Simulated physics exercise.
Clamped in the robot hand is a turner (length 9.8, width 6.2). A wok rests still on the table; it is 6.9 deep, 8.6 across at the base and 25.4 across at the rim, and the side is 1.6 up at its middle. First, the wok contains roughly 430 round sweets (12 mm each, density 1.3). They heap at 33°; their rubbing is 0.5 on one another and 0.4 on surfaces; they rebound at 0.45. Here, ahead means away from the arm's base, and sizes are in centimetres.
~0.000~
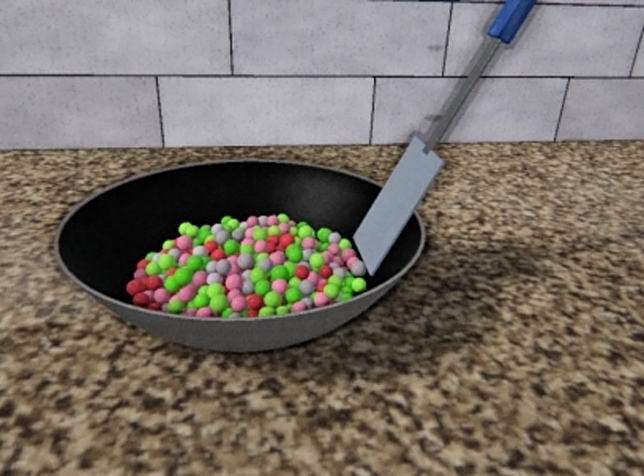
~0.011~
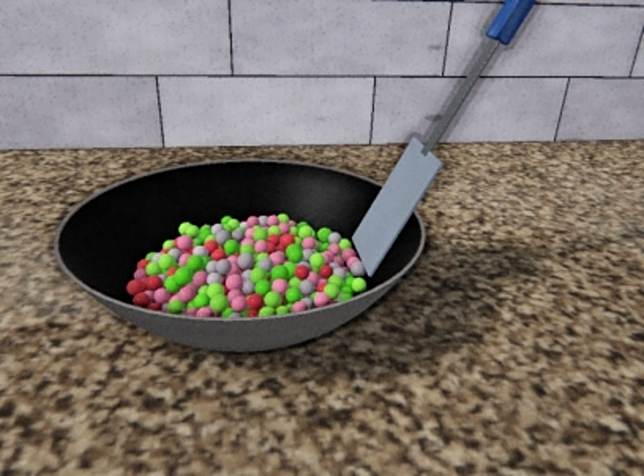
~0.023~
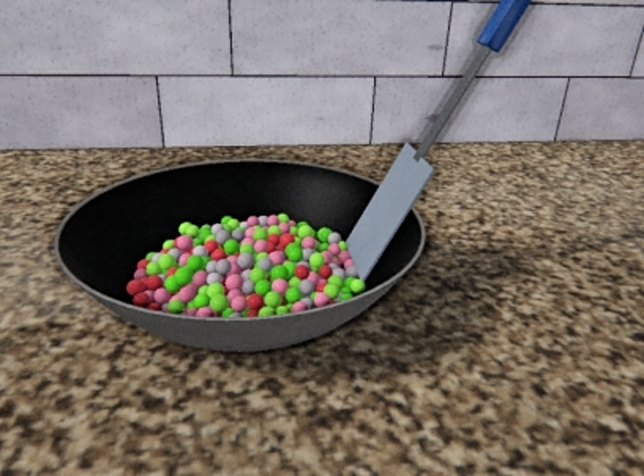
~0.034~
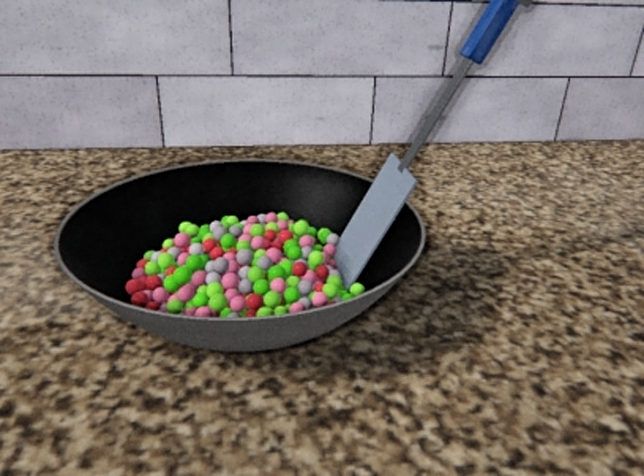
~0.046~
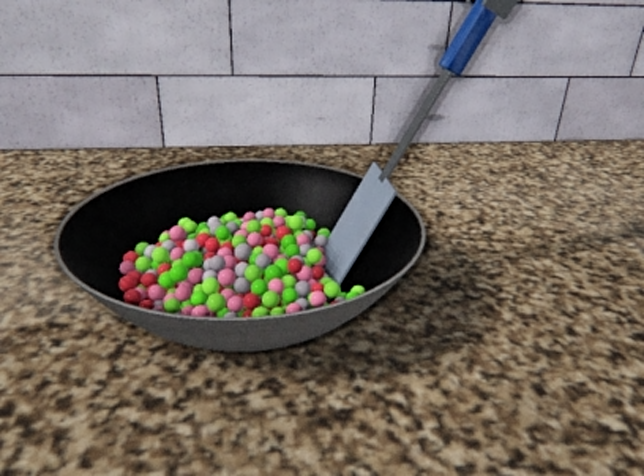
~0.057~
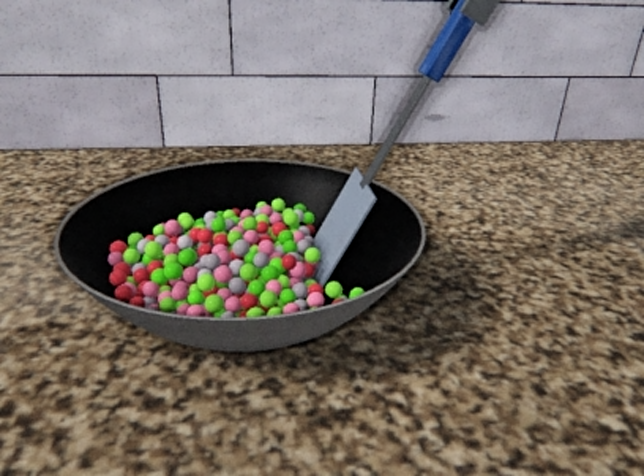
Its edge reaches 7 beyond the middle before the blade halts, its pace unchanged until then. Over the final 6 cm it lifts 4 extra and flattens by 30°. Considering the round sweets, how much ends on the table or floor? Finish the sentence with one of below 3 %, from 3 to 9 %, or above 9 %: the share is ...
The share is above 9 %.
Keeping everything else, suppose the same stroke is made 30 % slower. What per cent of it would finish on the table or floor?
Approx. 15 per cent.
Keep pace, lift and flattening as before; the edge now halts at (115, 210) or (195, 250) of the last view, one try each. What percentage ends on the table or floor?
Around 35 per cent for the first try and 5 per cent for the second.
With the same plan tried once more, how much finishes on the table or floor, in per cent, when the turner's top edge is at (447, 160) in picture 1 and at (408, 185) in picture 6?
Around 10 per cent finishes on the table or floor.
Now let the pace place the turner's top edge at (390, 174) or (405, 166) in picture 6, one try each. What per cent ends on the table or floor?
Respectively, around 10 and 0 per cent.
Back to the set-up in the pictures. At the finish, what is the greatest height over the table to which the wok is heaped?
Height at the end: Around 5.5 cm.
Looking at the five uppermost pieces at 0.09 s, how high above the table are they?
I'd put it close to 6 cm.
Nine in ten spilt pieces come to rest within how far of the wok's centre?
45 cm.
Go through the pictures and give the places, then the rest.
In the first picture, turner top edge at (429, 148), sloping 63°; upper third of the load around (249, 257), from x 135 to 360, top at y 220; 431 in the wok.
In the second picture, turner top edge at (428, 149), sloping 63°; upper third of the load around (249, 257), from x 135 to 360, top at y 220.
In the third picture, turner top edge at (420, 155), sloping 63°; upper third of the load around (249, 257), from x 135 to 360, top at y 220.
In the fourth picture, turner top edge at (404, 166), sloping 63°; upper third of the load around (247, 256), from x 135 to 355, top at y 220.
In the fifth picture, turner top edge at (385, 176), sloping 63°; upper third of the load around (243, 253), from x 130 to 360, top at y 215.
In the sixth picture, turner top edge at (366, 182), sloping 63°; upper third of the load around (236, 250), from x 115 to 360, top at y 205; 431 in the wok.
By 0.09 s, sloping 63°, highest piece 7 above the table; 431 in the wok.
By 0.11 s, sloping 54°, highest piece 8 above the table; 431 in the wok.
By 0.33 s, sloping 33°, highest piece 19 above the table; 307 in the wok, 27 on the table or floor, 97 on the blade or in flight.
By 1.38 s, sloping 33°, highest piece 5 above the table; 306 in the wok, 125 on the table or floor.
Final count, 306 in the wok, 125 on the table or floor. That is 29 % on the table or floor.
